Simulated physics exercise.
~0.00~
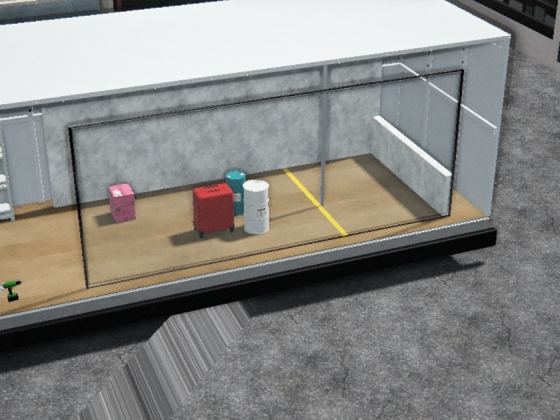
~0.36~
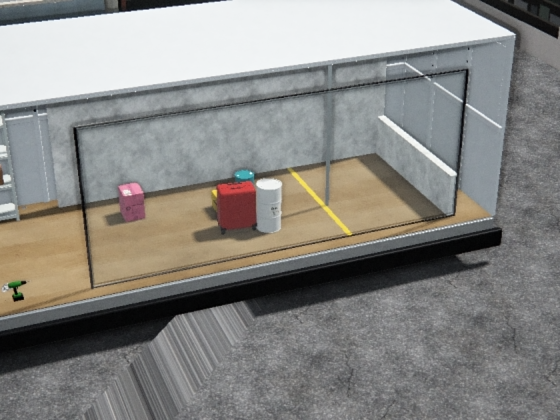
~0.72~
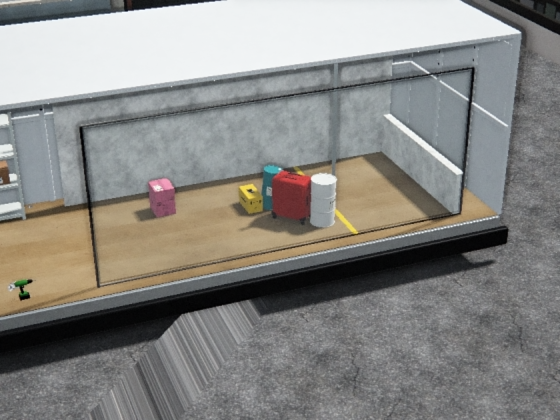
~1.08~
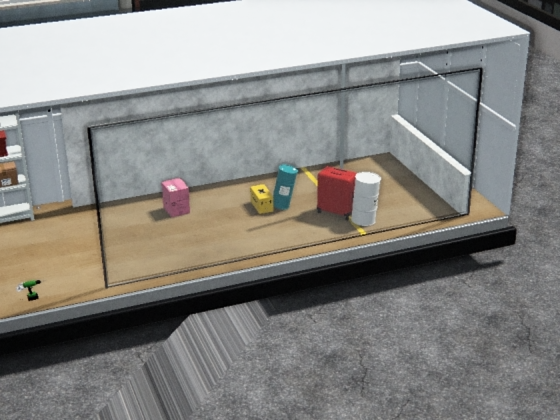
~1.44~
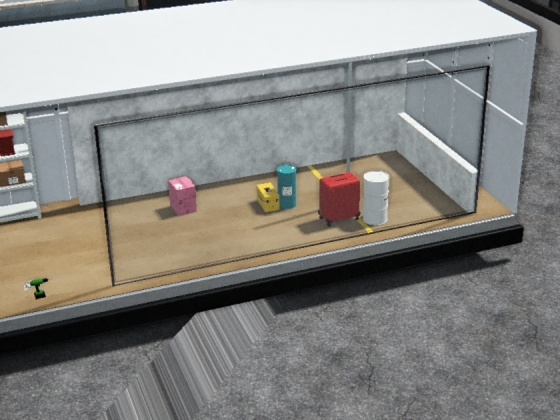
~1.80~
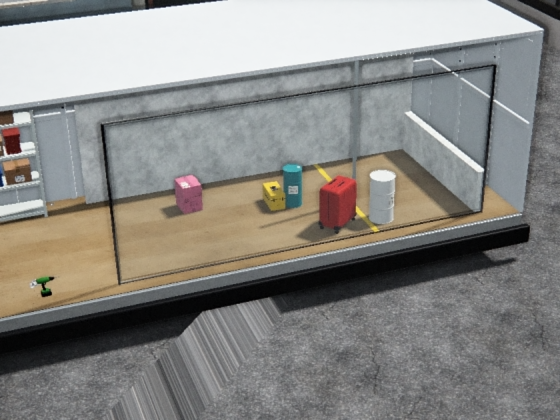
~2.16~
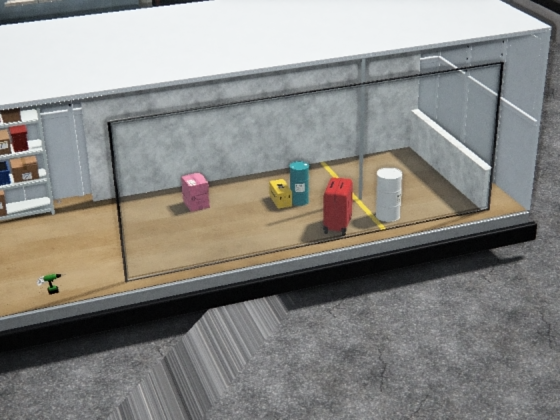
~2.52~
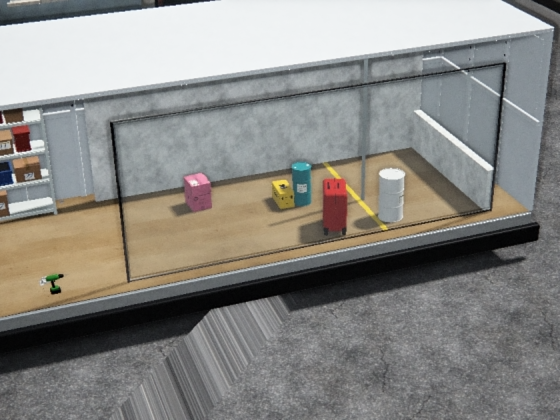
The clip shows a cutaway cargo bay where a red wheeled case, white drum, teal drum, yellow toolbox and pink pack slide right, the teal drum briefly leaning, before the white drum settles upright past the yellow line while the toolbox, pack and teal drum stop short.
